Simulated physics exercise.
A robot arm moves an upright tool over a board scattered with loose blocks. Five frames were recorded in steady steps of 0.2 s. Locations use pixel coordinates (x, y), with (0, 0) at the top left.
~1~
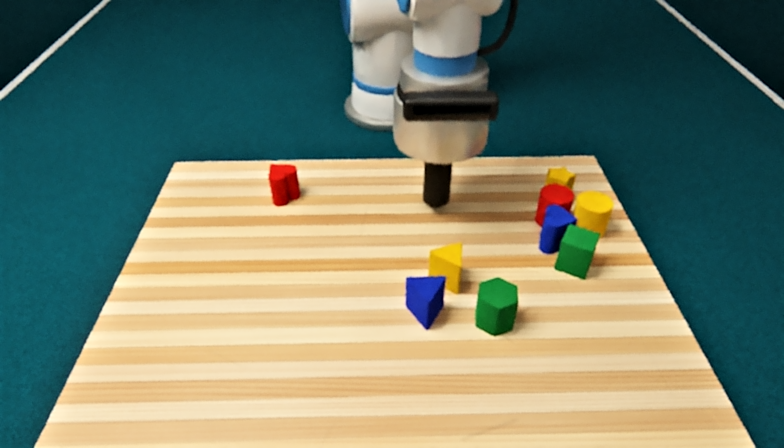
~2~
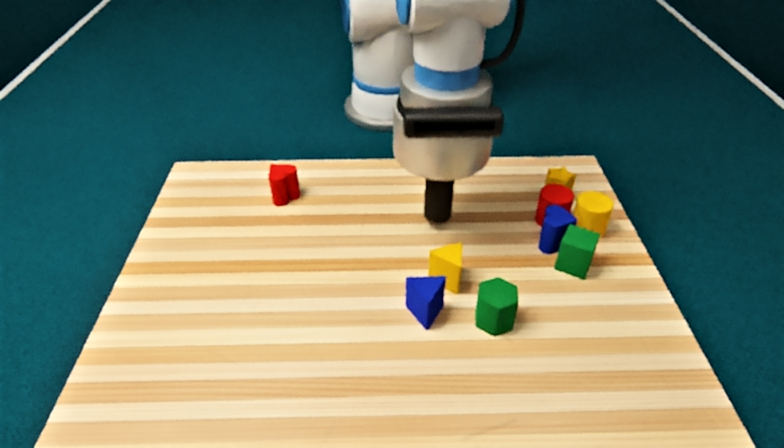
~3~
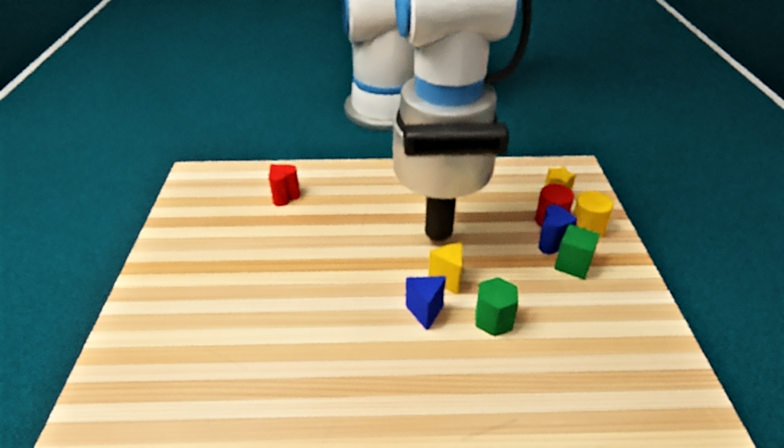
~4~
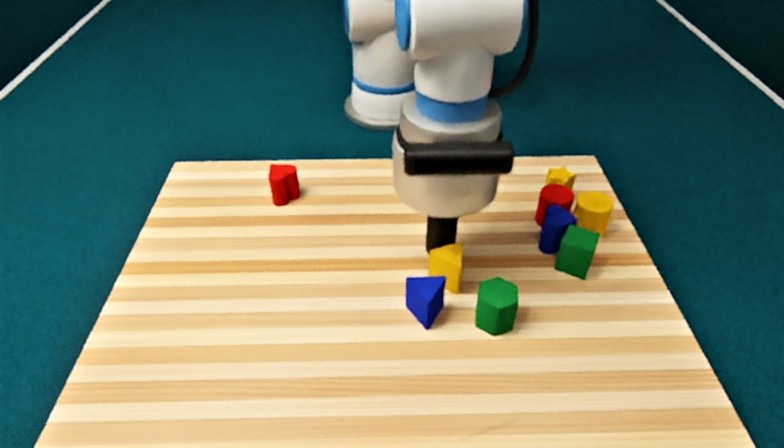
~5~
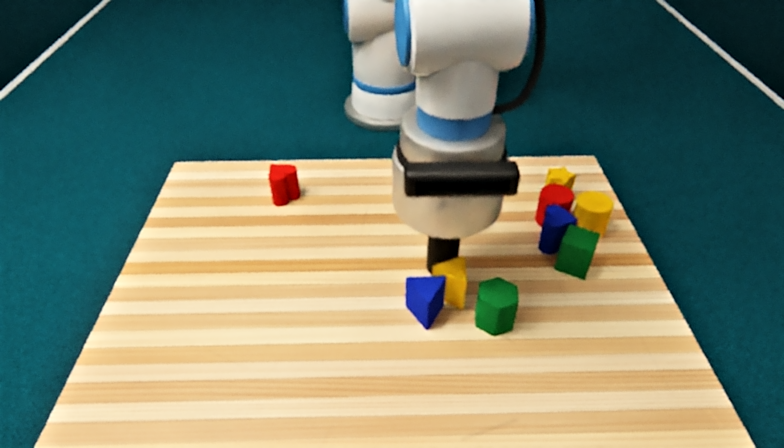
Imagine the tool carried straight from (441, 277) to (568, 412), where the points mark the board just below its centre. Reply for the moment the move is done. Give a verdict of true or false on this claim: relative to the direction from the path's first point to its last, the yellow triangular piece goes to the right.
True - the claim holds.
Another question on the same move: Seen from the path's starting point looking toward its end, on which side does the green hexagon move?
With start-to-end as forward, it shifts left.
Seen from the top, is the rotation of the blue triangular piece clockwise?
Yes, it checks out.
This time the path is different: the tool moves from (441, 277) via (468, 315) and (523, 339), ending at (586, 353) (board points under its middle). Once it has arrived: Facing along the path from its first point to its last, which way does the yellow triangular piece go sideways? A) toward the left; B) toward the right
B - toward the right.
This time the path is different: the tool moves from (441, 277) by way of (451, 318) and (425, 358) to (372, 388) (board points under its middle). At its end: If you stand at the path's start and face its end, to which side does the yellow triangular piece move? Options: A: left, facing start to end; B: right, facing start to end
I'll go with A - left, facing start to end.
On the path given first. One third of the way, tool (479, 306); blue triangular piece (424, 290), turned 30° clockwise; yellow triangular piece (474, 310), turned 30° clockwise; green hexagon (515, 304), turned 40° anticlockwise.
Two thirds of the way, tool (523, 352); blue triangular piece (424, 290), turned 30° clockwise; yellow triangular piece (483, 326), turned 95° clockwise; green hexagon (567, 332), turned 75° anticlockwise.
At the end, tool (572, 403); blue triangular piece (424, 290), turned 30° clockwise; yellow triangular piece (483, 326), turned 95° clockwise; green hexagon (577, 335), turned 95° anticlockwise.
